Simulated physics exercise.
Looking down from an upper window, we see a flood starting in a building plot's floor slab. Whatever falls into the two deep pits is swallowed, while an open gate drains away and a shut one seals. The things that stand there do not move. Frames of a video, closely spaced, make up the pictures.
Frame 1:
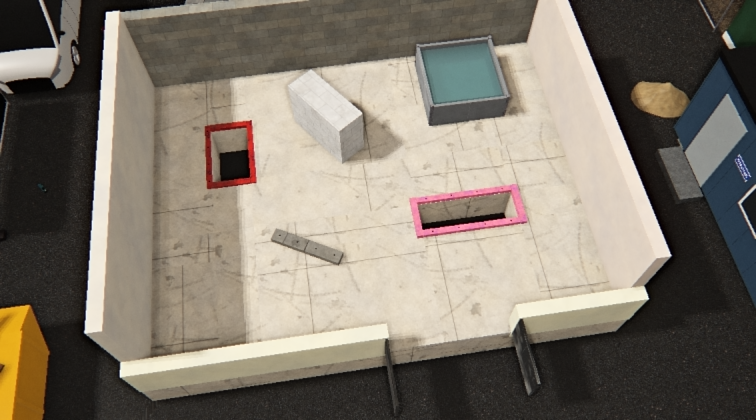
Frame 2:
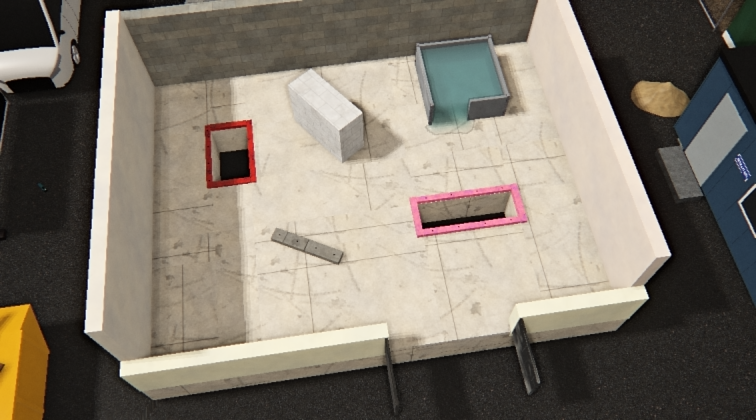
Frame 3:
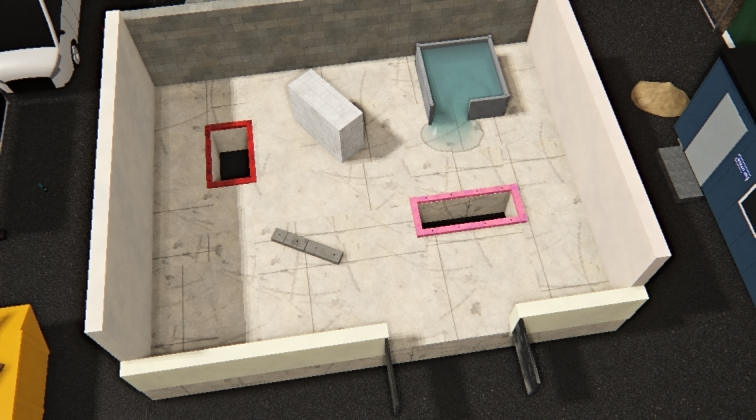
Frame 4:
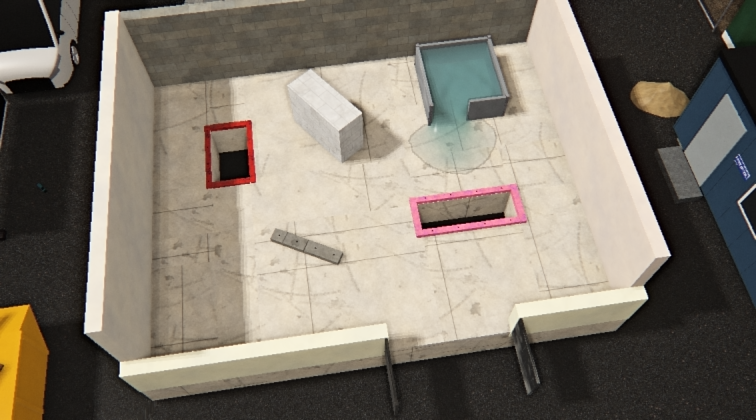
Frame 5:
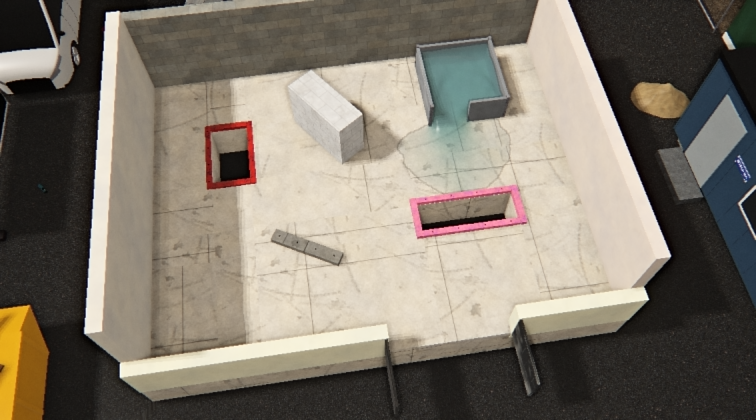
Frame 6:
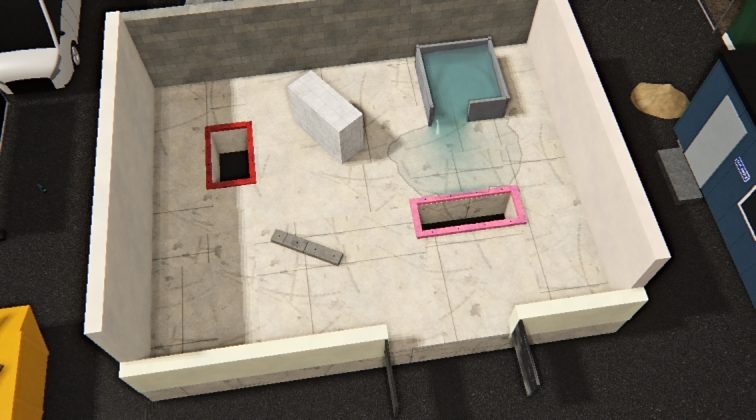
Walled concrete floor slab seen from above, with water pouring from a gap in a grey tank and spreading toward a pink-edged opening.
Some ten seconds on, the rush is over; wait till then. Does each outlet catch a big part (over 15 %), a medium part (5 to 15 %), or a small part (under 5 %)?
Parts caught - gate: A small part; pink pit: A big part; red pit: A small part.
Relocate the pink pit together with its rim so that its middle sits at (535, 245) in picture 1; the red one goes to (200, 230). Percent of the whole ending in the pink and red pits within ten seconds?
Of everything, pink catches 6 per cent while red catches 0 per cent.
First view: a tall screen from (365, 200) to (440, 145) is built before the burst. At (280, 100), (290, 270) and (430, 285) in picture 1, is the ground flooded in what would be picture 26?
Taken in turn, the three points are unsoaked, unsoaked and unsoaked.
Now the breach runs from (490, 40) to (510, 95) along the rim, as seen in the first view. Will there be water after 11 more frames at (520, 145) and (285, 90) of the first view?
In order: Swamped and spared.
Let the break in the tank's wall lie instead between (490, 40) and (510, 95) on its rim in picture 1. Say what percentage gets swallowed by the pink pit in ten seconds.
Pink: About 2 %.
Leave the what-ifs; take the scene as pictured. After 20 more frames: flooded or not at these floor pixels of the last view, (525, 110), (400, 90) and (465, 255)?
Note - in order: Not inundated / not inundated / not inundated.
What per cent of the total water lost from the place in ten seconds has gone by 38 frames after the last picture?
Around 95 % of the total, roughly.
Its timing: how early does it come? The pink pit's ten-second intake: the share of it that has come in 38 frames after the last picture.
I get 100 per cent.
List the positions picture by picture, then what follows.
The first frame shows still water in the water tank at (461, 73).
In the second frame, water pours out at (450, 116) and has run to (469, 129).
In the third frame, water pours out at (449, 116) and has run to (470, 146).
In the fourth frame, the front is at (467, 169), out from the gap at (449, 116).
In the fifth frame, the front is at (452, 193), out from the gap at (449, 117).
In the sixth frame, water pours out at (449, 117) and has run to (444, 197).
A moment on, water covers 10 % of the floor; the gate 0 %, the pink pit 8 %, the red pit 0 %.
Next, water covers 20 % of the floor; the gate 0 %, the pink pit 19 %, the red pit 0 %.
Then, water covers 25 % of the floor; the gate 0 %, the pink pit 25 %, the red pit 0 %.
Later, water covers 40 % of the floor; the gate 0 %, the pink pit 27 %, the red pit 0 %.
In the end, water covers 55 % of the floor; the gate 2 %, the pink pit 27 %, the red pit 0 %.
